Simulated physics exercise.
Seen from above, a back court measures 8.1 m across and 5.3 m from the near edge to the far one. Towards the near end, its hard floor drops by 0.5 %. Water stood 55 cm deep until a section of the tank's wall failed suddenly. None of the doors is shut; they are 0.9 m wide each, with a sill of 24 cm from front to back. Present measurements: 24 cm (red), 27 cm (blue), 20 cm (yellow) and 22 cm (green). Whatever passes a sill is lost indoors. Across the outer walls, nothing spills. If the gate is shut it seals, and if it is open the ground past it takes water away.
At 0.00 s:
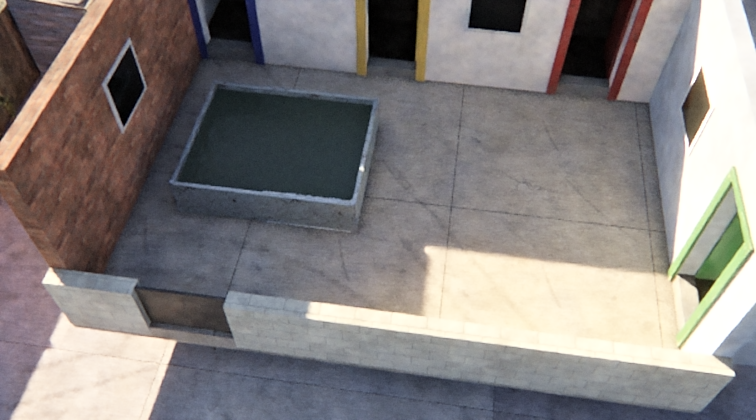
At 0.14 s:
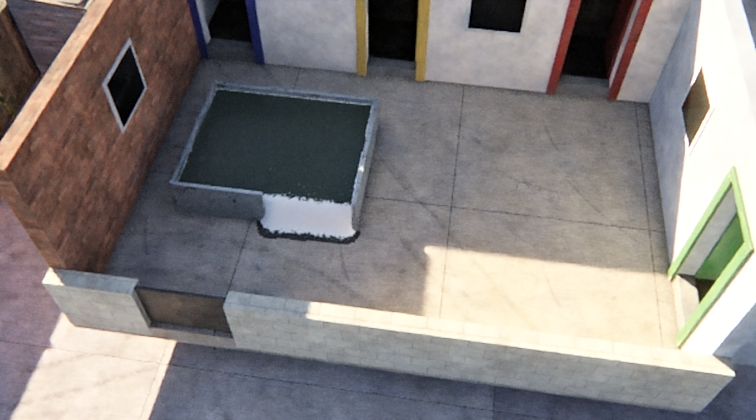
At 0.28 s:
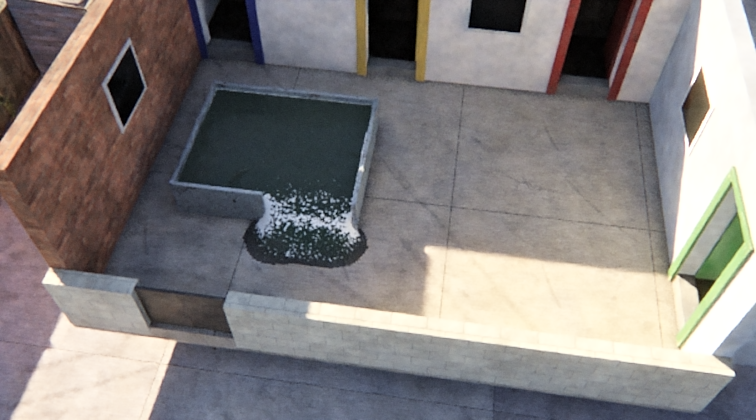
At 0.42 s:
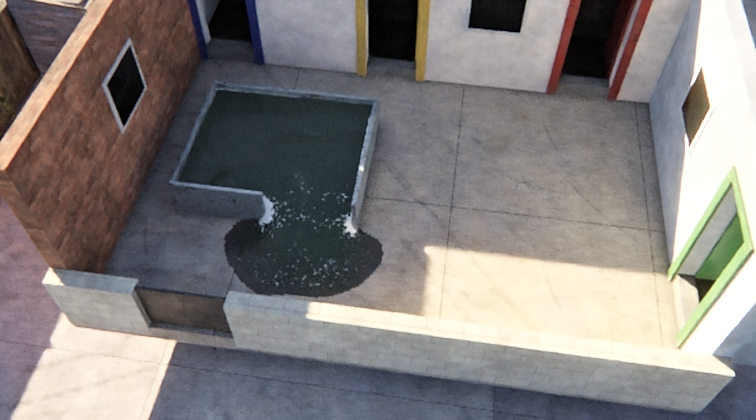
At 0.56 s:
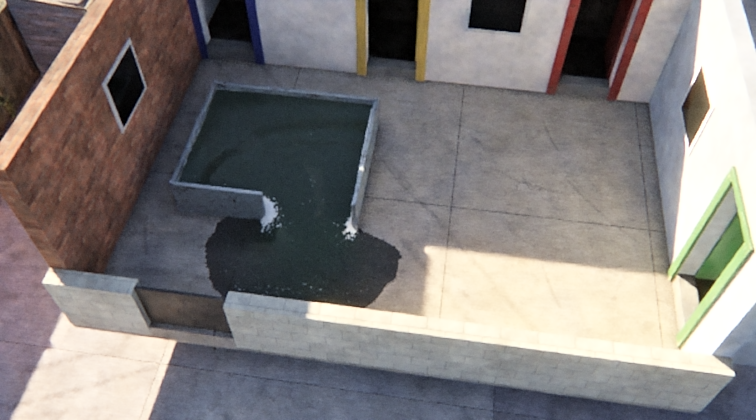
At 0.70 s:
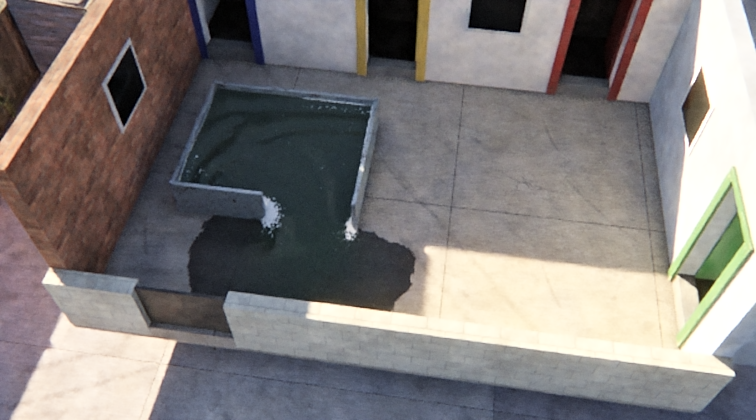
In this clip, seen from above, a section of a raised tank's near wall opens in a walled courtyard, and dark water pours through the gap, spreading across the paved floor toward the low front wall and out to both sides.
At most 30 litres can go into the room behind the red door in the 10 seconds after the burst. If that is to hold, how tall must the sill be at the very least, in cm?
Close to 7.5 cm is just enough.
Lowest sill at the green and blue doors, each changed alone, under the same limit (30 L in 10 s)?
Roughly 14.0 cm for the green door and roughly 13.0 cm for the blue door.
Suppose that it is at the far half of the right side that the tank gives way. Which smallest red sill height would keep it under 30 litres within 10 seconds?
Required height: Approx. 11.0 cm.
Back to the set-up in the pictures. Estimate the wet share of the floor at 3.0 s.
Approximately 40 %.
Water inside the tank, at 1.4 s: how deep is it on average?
The mean depth is roughly 41 cm.
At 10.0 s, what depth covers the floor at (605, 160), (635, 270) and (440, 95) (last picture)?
About 7, 8 and 11 cm.
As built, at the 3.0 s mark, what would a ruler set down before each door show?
Depth (cm): Red 0 / blue 0 / yellow 0 / green 17.
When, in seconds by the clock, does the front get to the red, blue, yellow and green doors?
Door red: 5.5 seconds; door blue: 4.0 seconds; door yellow: 6.5 seconds; door green: 2.8 seconds.
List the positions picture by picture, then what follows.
In the first frame, still water, 55 cm deep, in the tank at (280, 142); the red door at (595, 51) is dry.
In the second frame, the front is at (265, 231), 0.2 m from the gap at (309, 217); 0.2 m2 of floor is wet, 55 cm left at the back.
In the third frame, water pours out at (309, 217) and has run 0.7 m, to (262, 255); about 9 cm deep outside, 55 cm at the back.
In the fourth frame, the gap is at (309, 217), the front 1.2 m out at (260, 287); the back of the tank holds 55 cm.
In the fifth frame, water pours out at (309, 218) and has run 1.7 m, to a hidden place; about 6 cm deep outside, 55 cm at the back.
In the sixth frame, the front is at a hidden place, 1.8 m from the gap at (309, 218); 4.0 m2 of floor is wet, 53 cm left at the back; the red door at (595, 51), 5.4 m from the gap, is still 4.8 m from the nearest water.
After 1.4 s water covers 15 % of the floor, deepest (38 cm) near (280, 328); it has not reached the red door.
After 3.0 s water covers 40 % of the floor, deepest (30 cm) near (91, 303); it has not reached the red door.
After 10.0 s water covers 95 % of the floor, deepest (12 cm) near (364, 83); 9 cm at the red door, 0 litres in over its 24 cm sill.
At the red door as built, the water arrived by 5.4 s and peaked near 12 cm at 6.8 s.
With a sill of 6 cm, 52 litres would have come in within the 10 s; with 8.5 cm, 18 litres. So under 30 litres takes about 7.5 cm.
